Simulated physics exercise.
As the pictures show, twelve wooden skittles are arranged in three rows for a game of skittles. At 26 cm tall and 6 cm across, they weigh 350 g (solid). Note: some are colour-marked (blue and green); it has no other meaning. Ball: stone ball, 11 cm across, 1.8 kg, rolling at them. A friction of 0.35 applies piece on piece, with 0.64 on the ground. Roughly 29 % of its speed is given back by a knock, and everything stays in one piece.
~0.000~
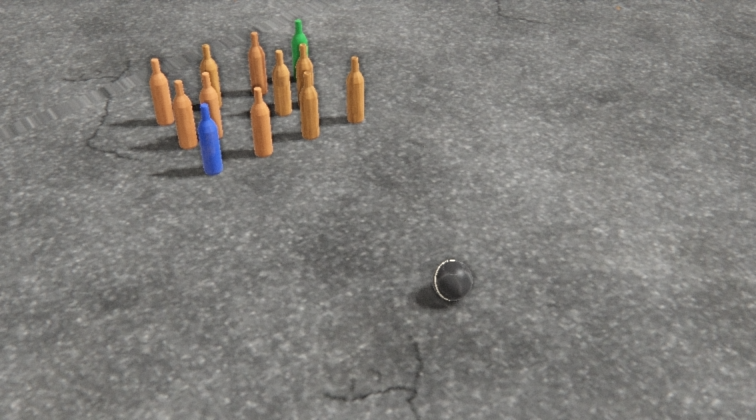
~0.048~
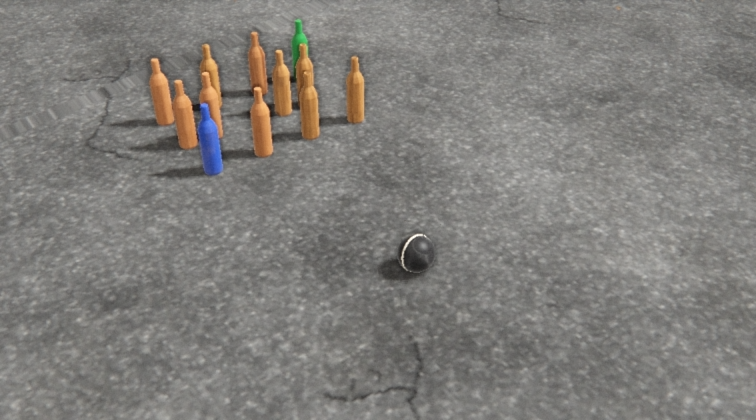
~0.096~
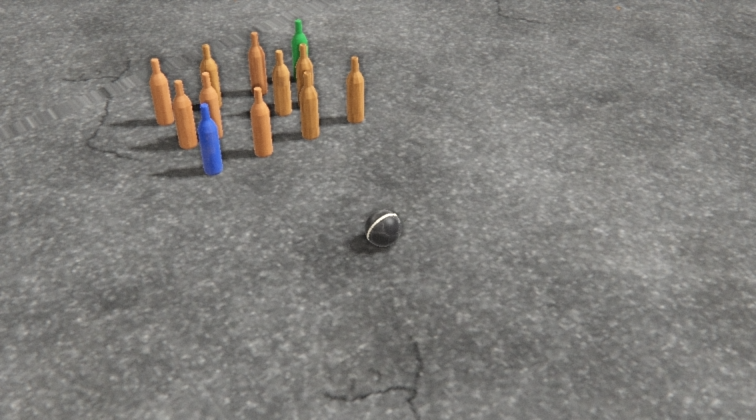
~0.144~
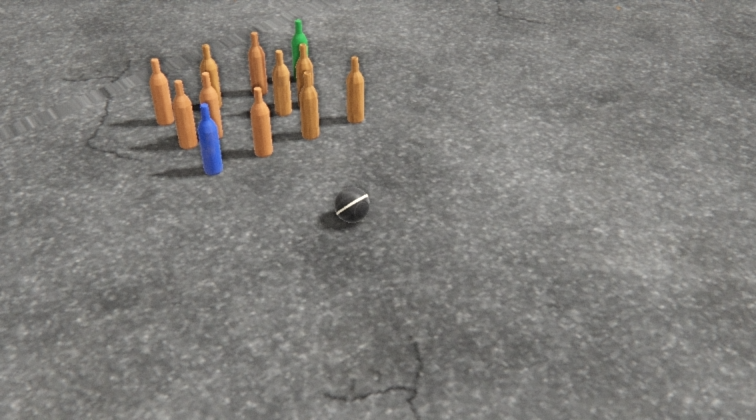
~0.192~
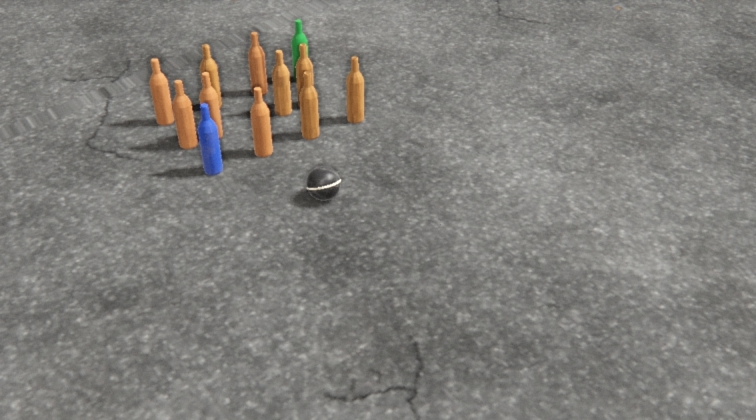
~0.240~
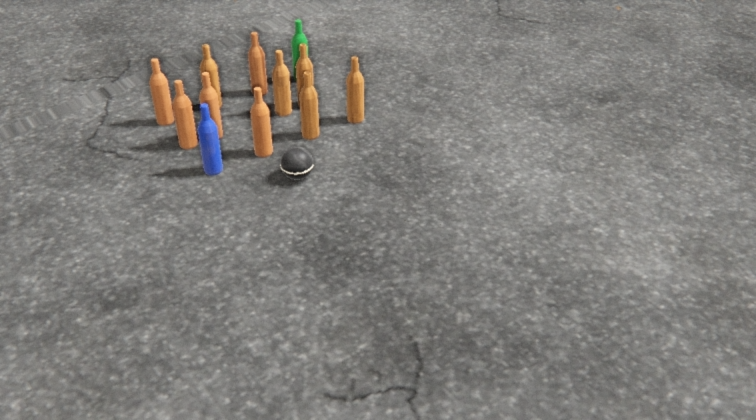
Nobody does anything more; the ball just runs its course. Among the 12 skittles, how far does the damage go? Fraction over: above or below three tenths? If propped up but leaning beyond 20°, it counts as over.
Most likely a smaller share than three tenths goes down.
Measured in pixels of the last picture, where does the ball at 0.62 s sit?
It should be near pixel (178, 71).
By 0.44 s, ball still moving; 1 of the 12 skittles over.
By 0.62 s, ball still moving; 2 of the 12 skittles over.
When it is over (1.4 s), ball rolling away; 2 of the 12 skittles over; blue skittle unmoved; green skittle unmoved. That is 17 per cent. In pixels of the last frame, middles, blue skittle near (209, 139), green skittle near (300, 51).
